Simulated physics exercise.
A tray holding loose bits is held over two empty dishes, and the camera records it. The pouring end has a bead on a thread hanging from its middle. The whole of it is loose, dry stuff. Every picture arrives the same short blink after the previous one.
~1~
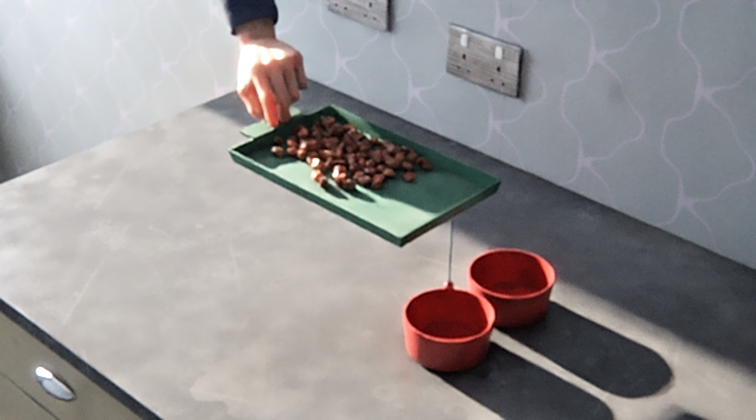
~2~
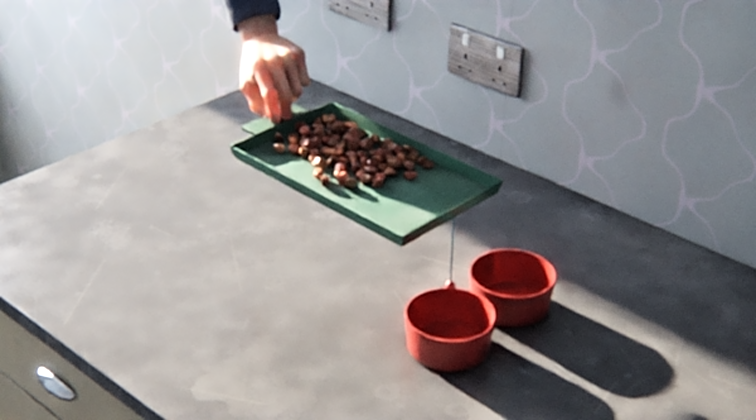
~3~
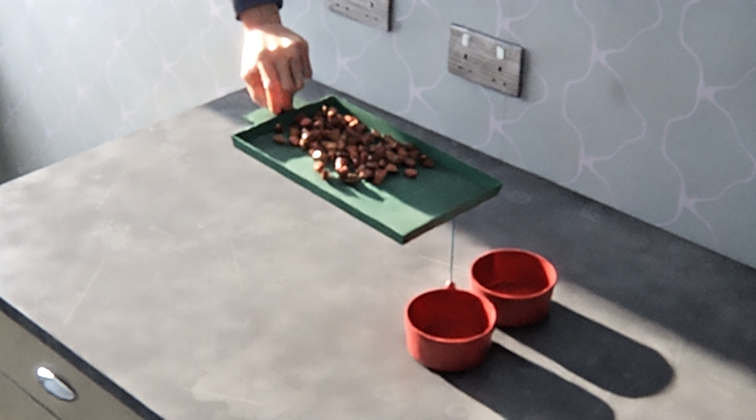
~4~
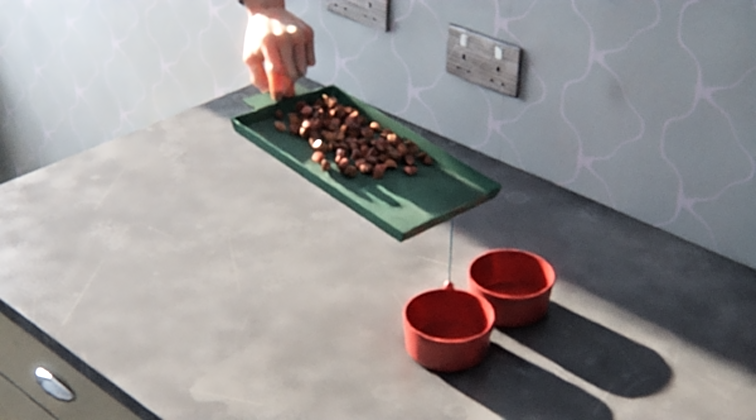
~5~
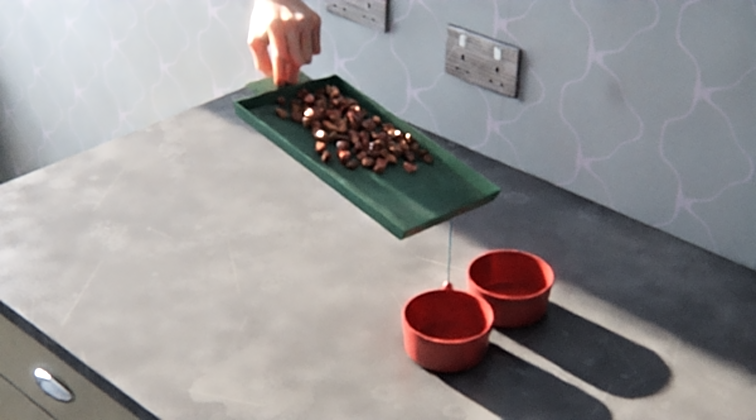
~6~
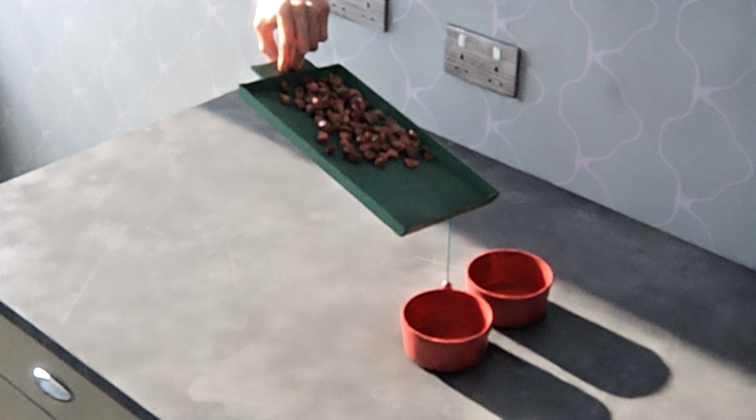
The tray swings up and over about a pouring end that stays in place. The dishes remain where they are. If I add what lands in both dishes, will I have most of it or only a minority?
Result: Mostly caught.
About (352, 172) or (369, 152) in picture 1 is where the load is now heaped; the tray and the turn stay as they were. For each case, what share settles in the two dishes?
First case: Close to 90 %; second case: Close to 90 %.
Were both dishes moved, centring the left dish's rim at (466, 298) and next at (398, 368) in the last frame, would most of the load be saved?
At place one in excess of half; at place two not up to half.
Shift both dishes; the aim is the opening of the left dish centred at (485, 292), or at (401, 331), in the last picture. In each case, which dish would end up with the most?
In the first try it's the one on the left, and in the second it's the one on the right.
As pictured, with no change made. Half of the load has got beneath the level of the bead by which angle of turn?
At roughly 85°.
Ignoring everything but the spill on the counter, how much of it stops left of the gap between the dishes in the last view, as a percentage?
About 20 %.
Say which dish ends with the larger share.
Observation: The one at right.
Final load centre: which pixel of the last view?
(507, 298).
Shortly afterwards, tray tipped steeply; all but a few on the tray; a little in the air.
Next, tray tipped past a quarter turn; a little on the tray; only a few in the left dish; the bulk in the right dish; a little outside both; a little in the air.
Some moments later, tray tipped past a quarter turn; only a few in the left dish; the bulk in the right dish; a little outside both.
In the end, tray tipped past a quarter turn; only a few in the left dish; the bulk in the right dish; a little outside both.
